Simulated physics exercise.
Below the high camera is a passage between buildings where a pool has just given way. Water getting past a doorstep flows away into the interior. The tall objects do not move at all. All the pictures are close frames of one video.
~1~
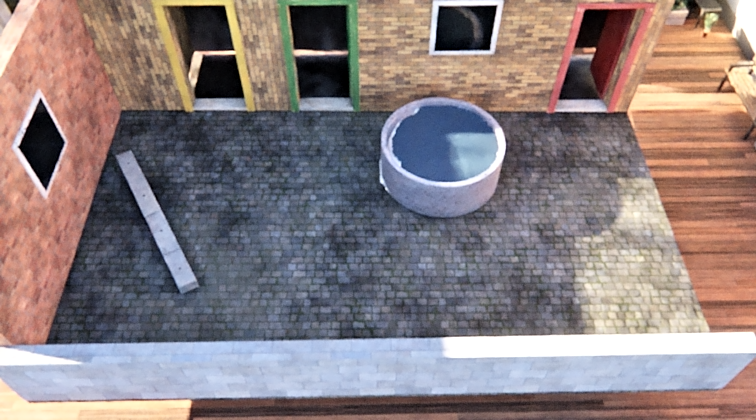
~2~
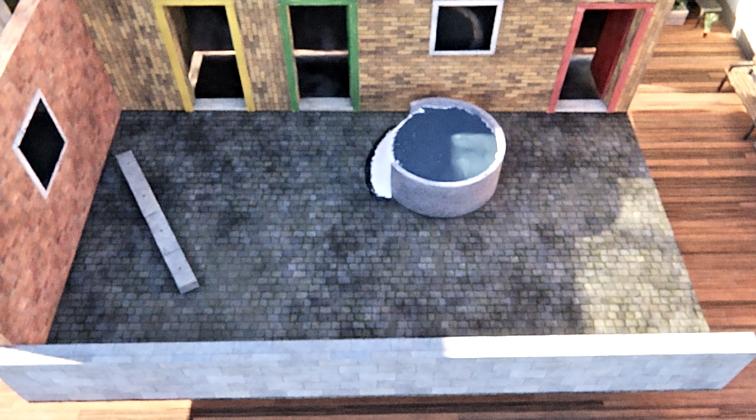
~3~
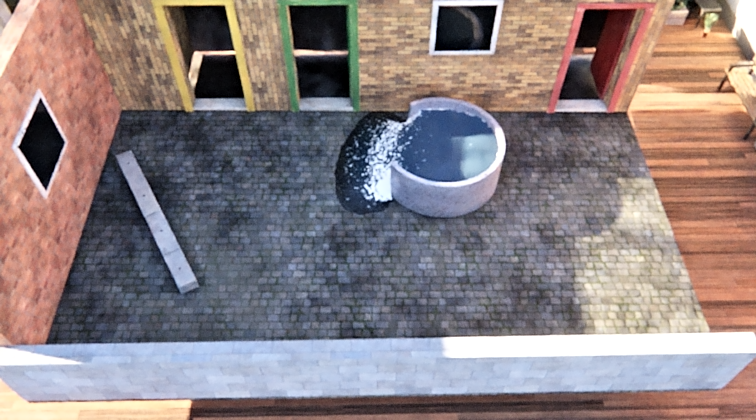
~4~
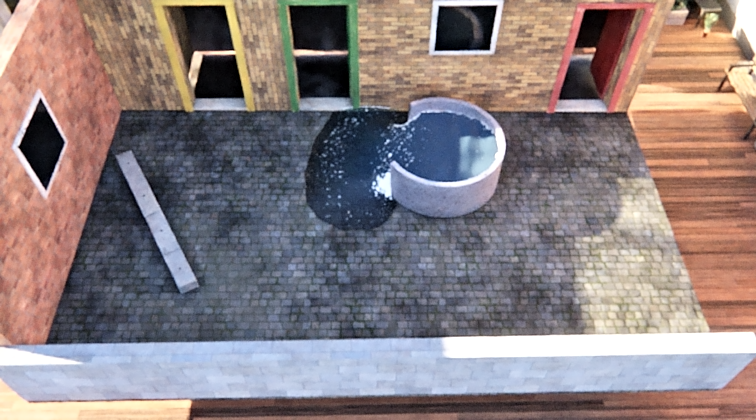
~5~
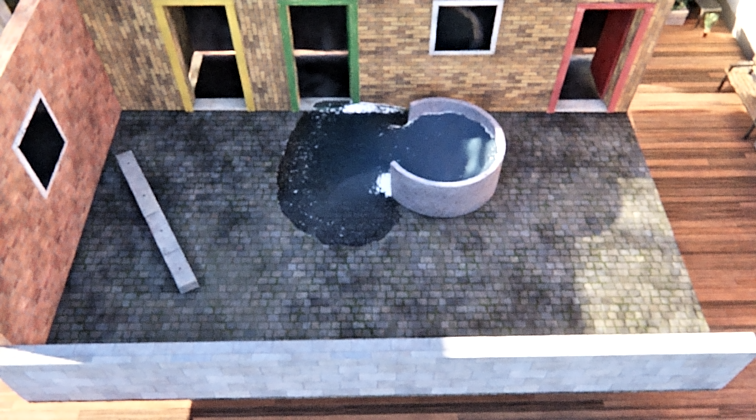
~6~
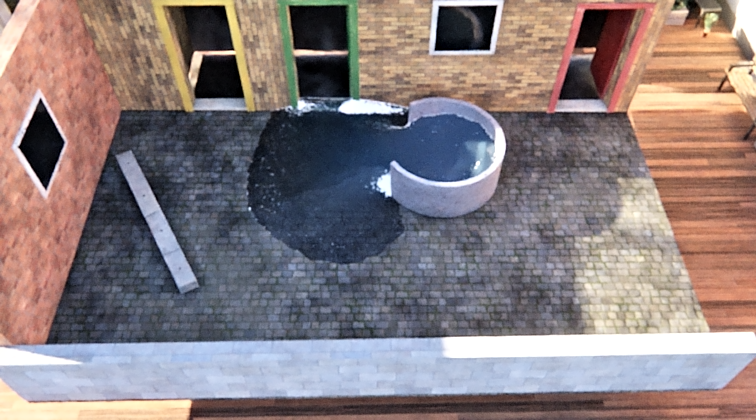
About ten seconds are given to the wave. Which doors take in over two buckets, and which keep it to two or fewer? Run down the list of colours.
The red door keeps it to two or fewer; the green door takes in over two; the yellow door takes in over two.
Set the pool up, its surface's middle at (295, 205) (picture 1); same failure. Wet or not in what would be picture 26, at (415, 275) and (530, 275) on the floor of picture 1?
The first spot is untouched and the second is untouched.
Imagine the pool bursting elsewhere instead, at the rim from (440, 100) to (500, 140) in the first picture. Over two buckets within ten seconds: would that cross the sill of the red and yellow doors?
Red: Beyond the mark, yellow: Short of the mark.
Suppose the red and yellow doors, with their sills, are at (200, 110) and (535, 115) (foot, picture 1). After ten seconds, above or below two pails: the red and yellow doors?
Briefly, the red door crosses the line and the yellow door never reaches it.
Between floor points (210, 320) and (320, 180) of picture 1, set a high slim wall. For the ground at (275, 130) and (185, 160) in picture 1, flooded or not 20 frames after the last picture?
Submerged and submerged, in that order.
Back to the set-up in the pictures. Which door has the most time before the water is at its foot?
The red one.
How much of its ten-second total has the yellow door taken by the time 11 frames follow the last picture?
Close to 10 %.
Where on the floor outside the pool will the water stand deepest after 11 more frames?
Somewhere around (114, 137).
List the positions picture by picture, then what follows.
The first picture shows still water in the pool at (443, 143).
In the second picture, the front is at (381, 197), out from the gap at (387, 152).
In the third picture, water pours out at (387, 155) and has run to (353, 207).
In the fourth picture, water pours out at (387, 155) and has run to (324, 213).
In the fifth picture, the front is at (288, 207), out from the gap at (387, 155).
In the sixth picture, water pours out at (387, 155) and has run to (256, 207).
A moment on, water covers 30 % of the floor; the red door not reached, the green door under two buckets in, the yellow door wet at the sill, nothing in.
Next, water covers 35 % of the floor; the red door not reached, the green door over two buckets in, the yellow door under two buckets in.
Then, water covers 45 % of the floor; the red door wet at the sill, nothing in, the green door over two buckets in, the yellow door under two buckets in.
Later, water covers 55 % of the floor; the red door wet at the sill, nothing in, the green door over two buckets in, the yellow door over two buckets in.
In the end, water covers 70 % of the floor; the red door wet at the sill, nothing in, the green door far over two buckets in, the yellow door over two buckets in.
